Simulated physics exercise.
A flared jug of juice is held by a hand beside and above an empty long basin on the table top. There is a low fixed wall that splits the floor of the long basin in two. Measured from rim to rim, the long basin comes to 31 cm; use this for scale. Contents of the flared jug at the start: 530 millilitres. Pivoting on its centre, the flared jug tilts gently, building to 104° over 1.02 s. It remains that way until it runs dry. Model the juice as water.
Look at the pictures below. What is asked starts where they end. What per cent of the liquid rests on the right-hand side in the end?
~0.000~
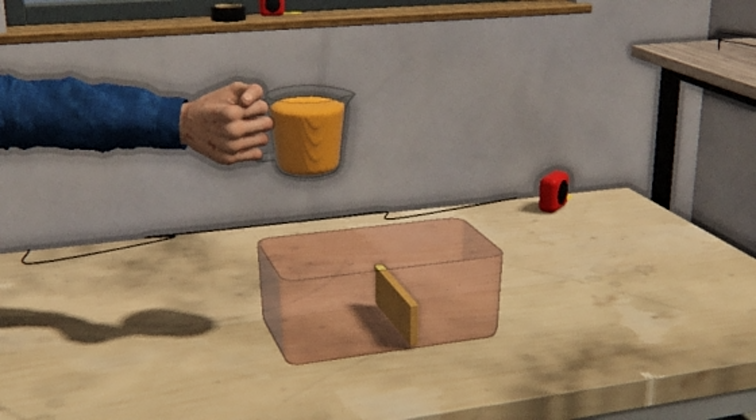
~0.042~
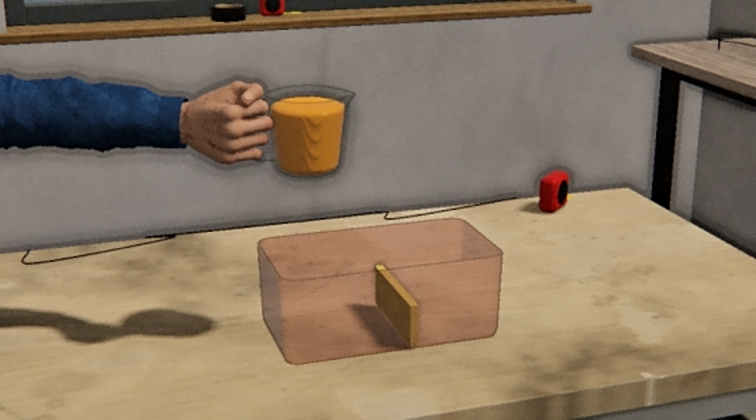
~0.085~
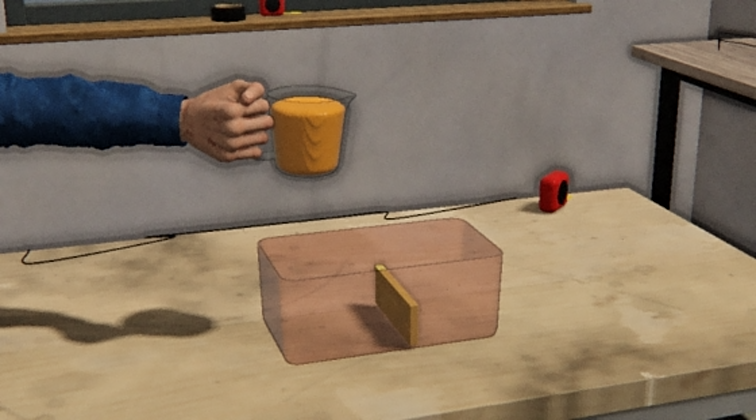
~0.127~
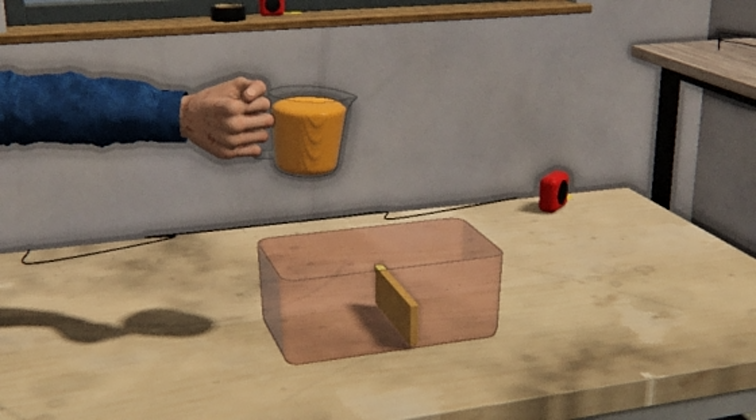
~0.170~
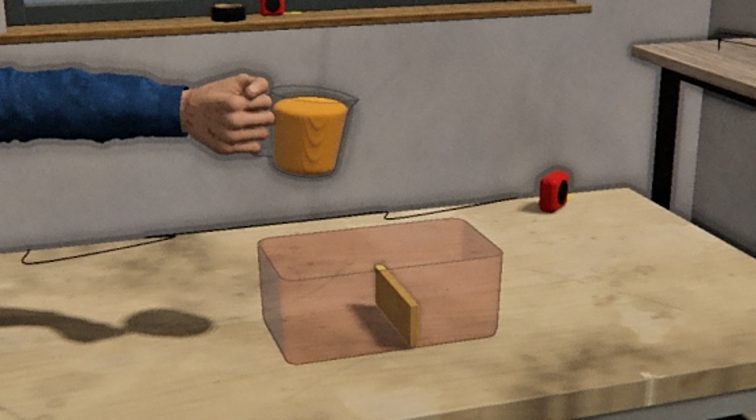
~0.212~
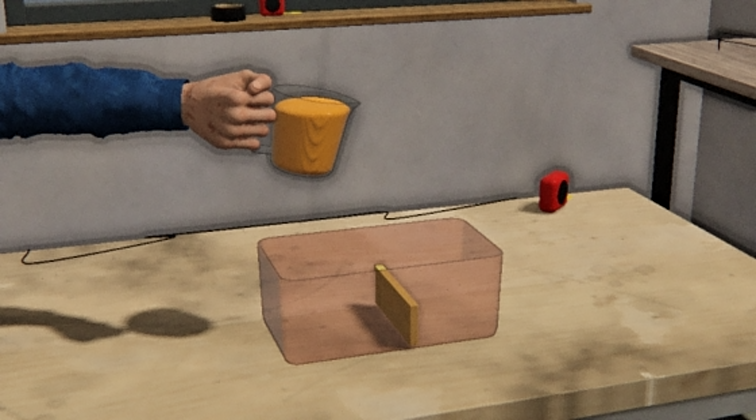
70 percent.
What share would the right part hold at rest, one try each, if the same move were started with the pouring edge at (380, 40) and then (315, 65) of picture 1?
85 and 5 %.
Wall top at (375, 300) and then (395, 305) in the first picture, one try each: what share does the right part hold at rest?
The first try gives 90 percent and the second 70 percent.
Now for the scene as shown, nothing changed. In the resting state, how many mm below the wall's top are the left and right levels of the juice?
Left roughly 54 mm; right roughly 40 mm.
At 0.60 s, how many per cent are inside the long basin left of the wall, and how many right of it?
I'd say some 0 on the left and some 4 on the right.
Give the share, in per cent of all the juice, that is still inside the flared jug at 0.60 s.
Portion remaining: Approx. 74 per cent.
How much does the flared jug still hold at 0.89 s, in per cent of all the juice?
Around 18 in a hundred is still there.
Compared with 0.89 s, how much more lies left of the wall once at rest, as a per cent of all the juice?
Close to 24% of the whole.
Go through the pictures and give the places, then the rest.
Tilt 0°; pouring edge (355, 92); surface from (270, 107) to (343, 103); the long basin's rim runs from (269, 261) to (483, 236); the wall's top is at (396, 286), in the first frame.
Tilt 0°; pouring edge (355, 92); surface from (270, 107) to (343, 103), in the second frame.
Tilt 2°; pouring edge (356, 94); surface from (270, 107) to (343, 103), in the third frame.
Tilt 4°; pouring edge (357, 95); surface from (272, 106) to (344, 103), in the fourth frame.
Tilt 7°; pouring edge (359, 98); surface from (273, 107) to (346, 104), in the fifth frame.
Tilt 11°; pouring edge (361, 101); surface from (274, 109) to (348, 104), in the sixth frame.
Then, 0.60 s in, the tilt is 67° and 74 per cent is still to pour, 0 is left of the wall and 4 right of it.
Then, 0.89 s in, the tilt is 100° and 18 per cent is still to pour, 4 is left of the wall and 55 right of it.
Then, 1.19 s in, the tilt is 104° and 1 per cent is still to pour, 26 is left of the wall and 70 right of it.
Then, 1.52 s in, the tilt is 104° and 0 per cent is still to pour, 28 is left of the wall and 70 right of it.
Finally, 28 per cent lies left of the wall, 70 right of it and 1 outside.
